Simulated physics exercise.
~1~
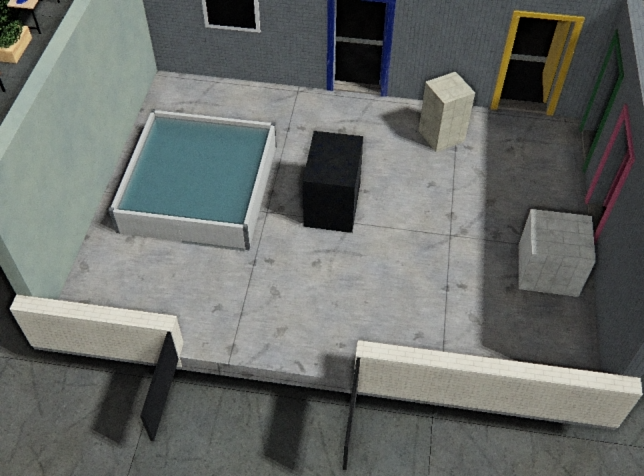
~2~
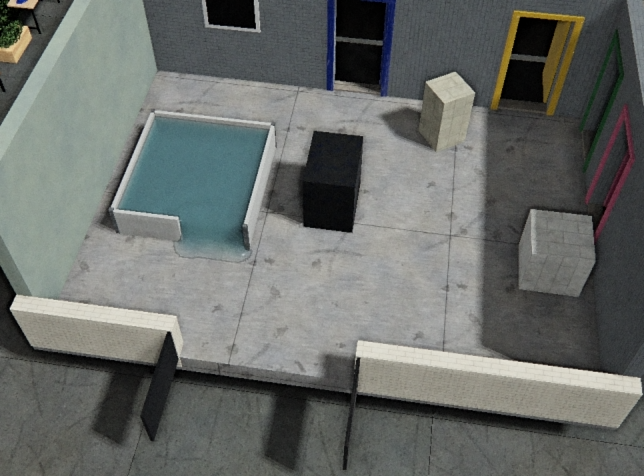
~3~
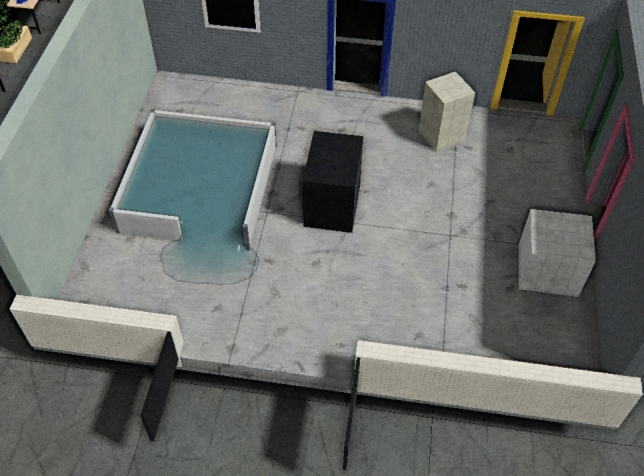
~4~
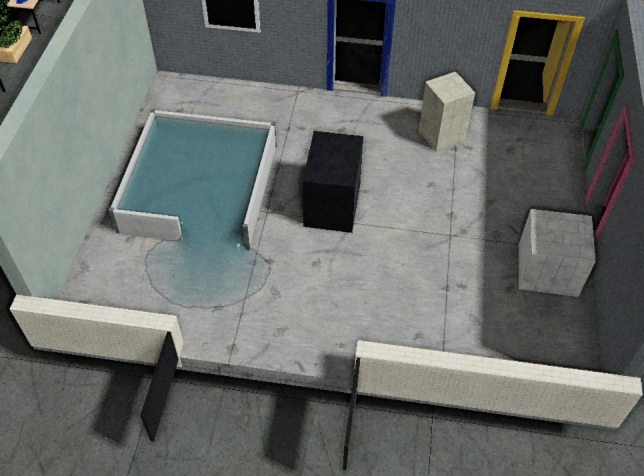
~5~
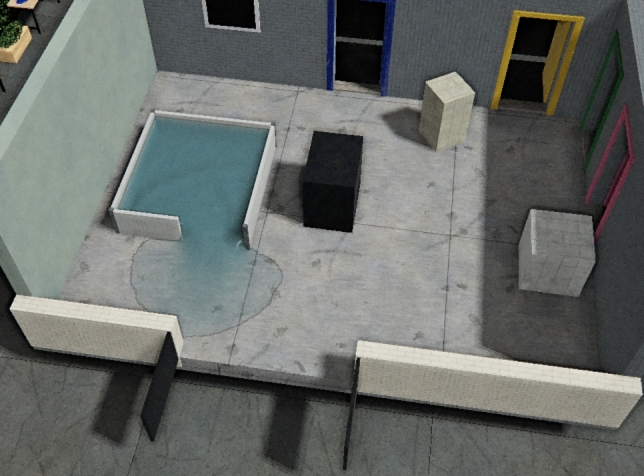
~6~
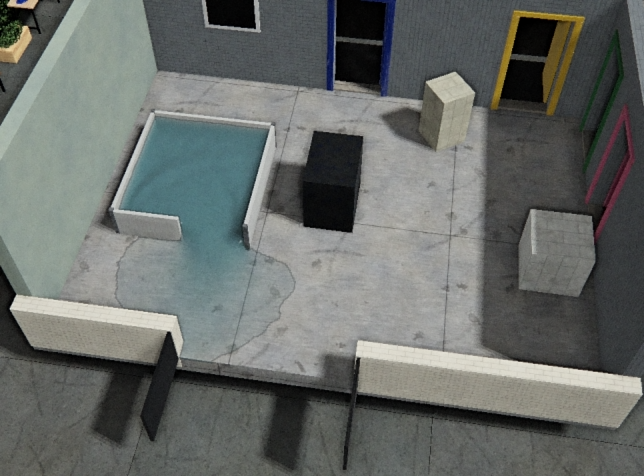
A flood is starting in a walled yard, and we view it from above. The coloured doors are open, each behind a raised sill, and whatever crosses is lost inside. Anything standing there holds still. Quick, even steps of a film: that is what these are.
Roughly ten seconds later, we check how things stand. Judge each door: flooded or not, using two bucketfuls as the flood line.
Result: The green door holds up fine I think. The yellow door holds up fine I think. The blue door holds up fine I think. The pink door holds up fine I think.
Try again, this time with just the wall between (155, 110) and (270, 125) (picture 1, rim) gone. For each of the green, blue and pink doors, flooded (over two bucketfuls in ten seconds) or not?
The green door tops the limit, the blue door tops the limit and the pink door tops the limit.
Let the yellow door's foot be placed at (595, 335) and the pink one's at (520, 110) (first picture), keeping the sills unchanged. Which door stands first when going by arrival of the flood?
Result: The yellow door.
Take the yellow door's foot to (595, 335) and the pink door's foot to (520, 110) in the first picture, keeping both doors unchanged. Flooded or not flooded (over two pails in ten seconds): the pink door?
In this case pink stays within the limit.
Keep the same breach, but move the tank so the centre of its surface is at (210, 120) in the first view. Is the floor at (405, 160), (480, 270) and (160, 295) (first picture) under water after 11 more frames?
The first spot ends up left untouched, the second left untouched and the third sodden.
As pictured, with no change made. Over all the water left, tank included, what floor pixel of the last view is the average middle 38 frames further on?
The water's centre sits above (203, 220).
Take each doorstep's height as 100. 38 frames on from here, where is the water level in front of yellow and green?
Roughly 0 and 0 %.
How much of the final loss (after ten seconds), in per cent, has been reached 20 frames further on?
My estimate is roughly 45 percent.
A moment on, water covers 10 % of the floor; the green door not reached, the yellow door not reached, the blue door not reached, the pink door not reached.
Next, water covers 15 % of the floor; the green door not reached, the yellow door not reached, the blue door not reached, the pink door not reached.
Then, water covers 25 % of the floor; the green door not reached, the yellow door not reached, the blue door not reached, the pink door not reached.
Later, water covers 30 % of the floor; the green door not reached, the yellow door not reached, the blue door not reached, the pink door not reached.
In the end, water covers 40 % of the floor; the green door not reached, the yellow door not reached, the blue door wet at the sill, nothing in, the pink door wet at the sill, nothing in.
